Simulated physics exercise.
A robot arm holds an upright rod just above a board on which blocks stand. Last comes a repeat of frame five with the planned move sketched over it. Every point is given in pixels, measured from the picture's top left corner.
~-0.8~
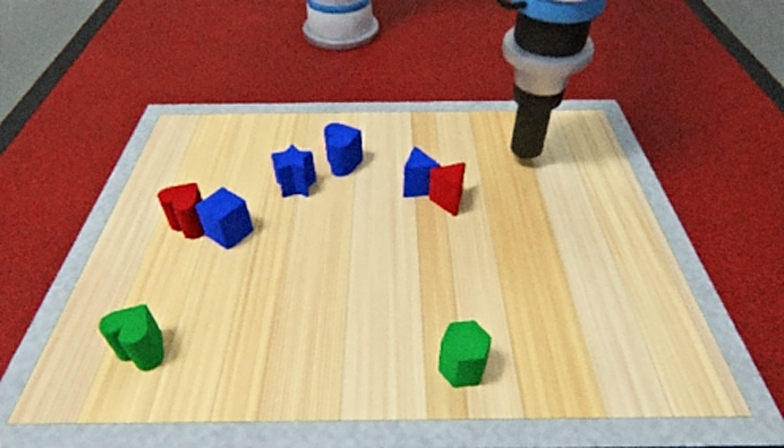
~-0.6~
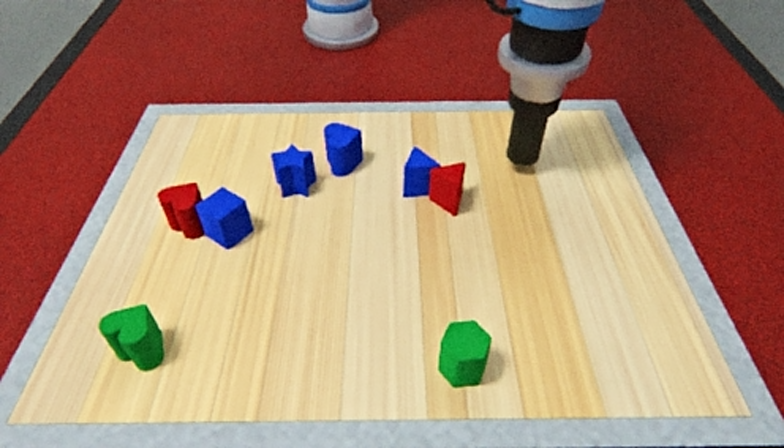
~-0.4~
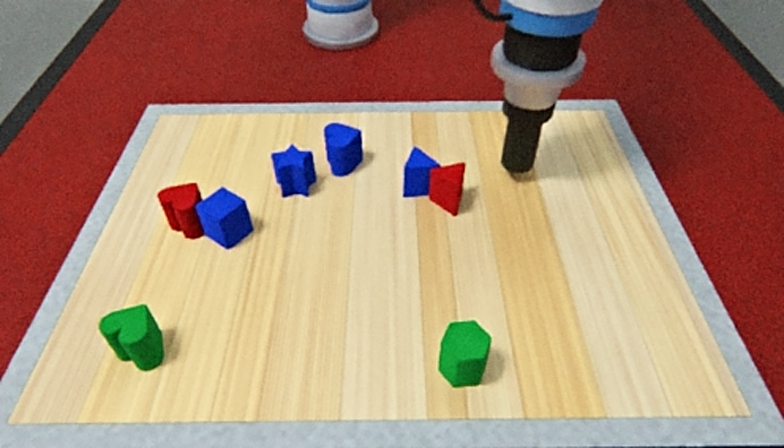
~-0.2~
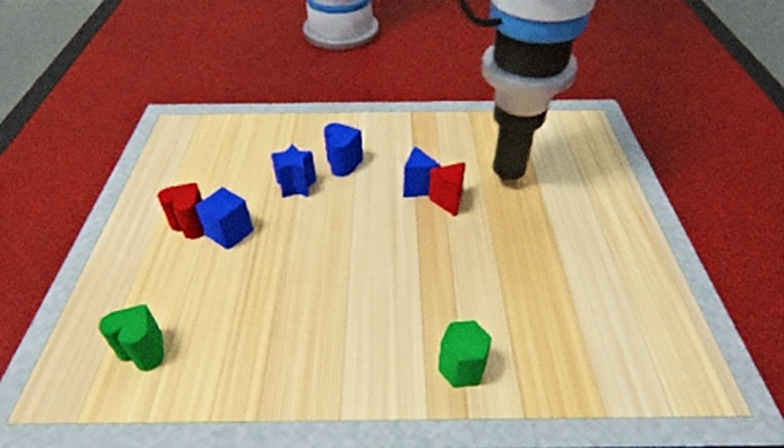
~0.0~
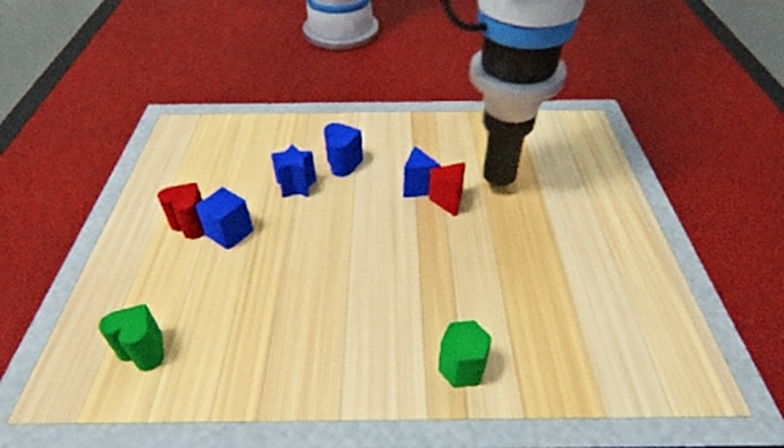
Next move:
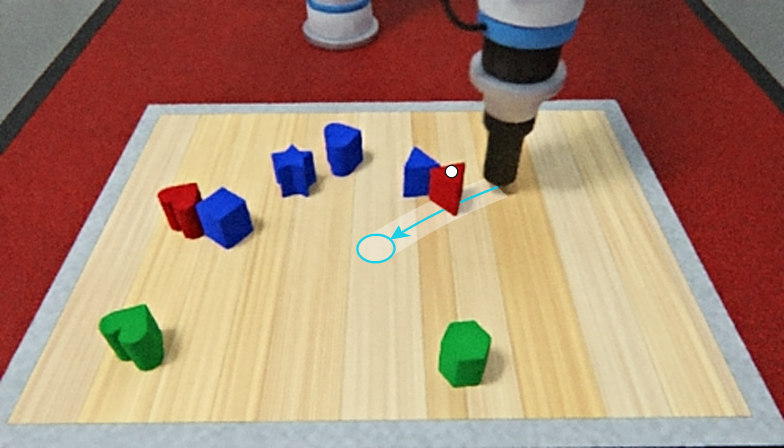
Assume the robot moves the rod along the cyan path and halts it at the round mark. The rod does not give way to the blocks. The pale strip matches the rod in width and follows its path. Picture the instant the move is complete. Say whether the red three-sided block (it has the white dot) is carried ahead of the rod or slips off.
The block lies off to the side or behind.
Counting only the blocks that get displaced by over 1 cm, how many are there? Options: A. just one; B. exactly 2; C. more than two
I choose A.
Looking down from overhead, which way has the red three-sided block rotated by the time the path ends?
That block twists clockwise.
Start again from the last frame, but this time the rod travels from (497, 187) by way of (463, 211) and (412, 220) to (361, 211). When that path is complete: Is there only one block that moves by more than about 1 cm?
Short answer: Yes.
Path on the board, from (497, 187) by way of (437, 213) to (376, 248); the dot is on the red three-sided block.
The first path, step by step. One third of the way, rod at (458, 192); red three-sided block at (430, 177).
Two thirds of the way, rod at (417, 212); red three-sided block at (387, 188).
At the end, rod at (375, 237); blue three-sided block in place; red three-sided block at (375, 189), turned 35° clockwise.
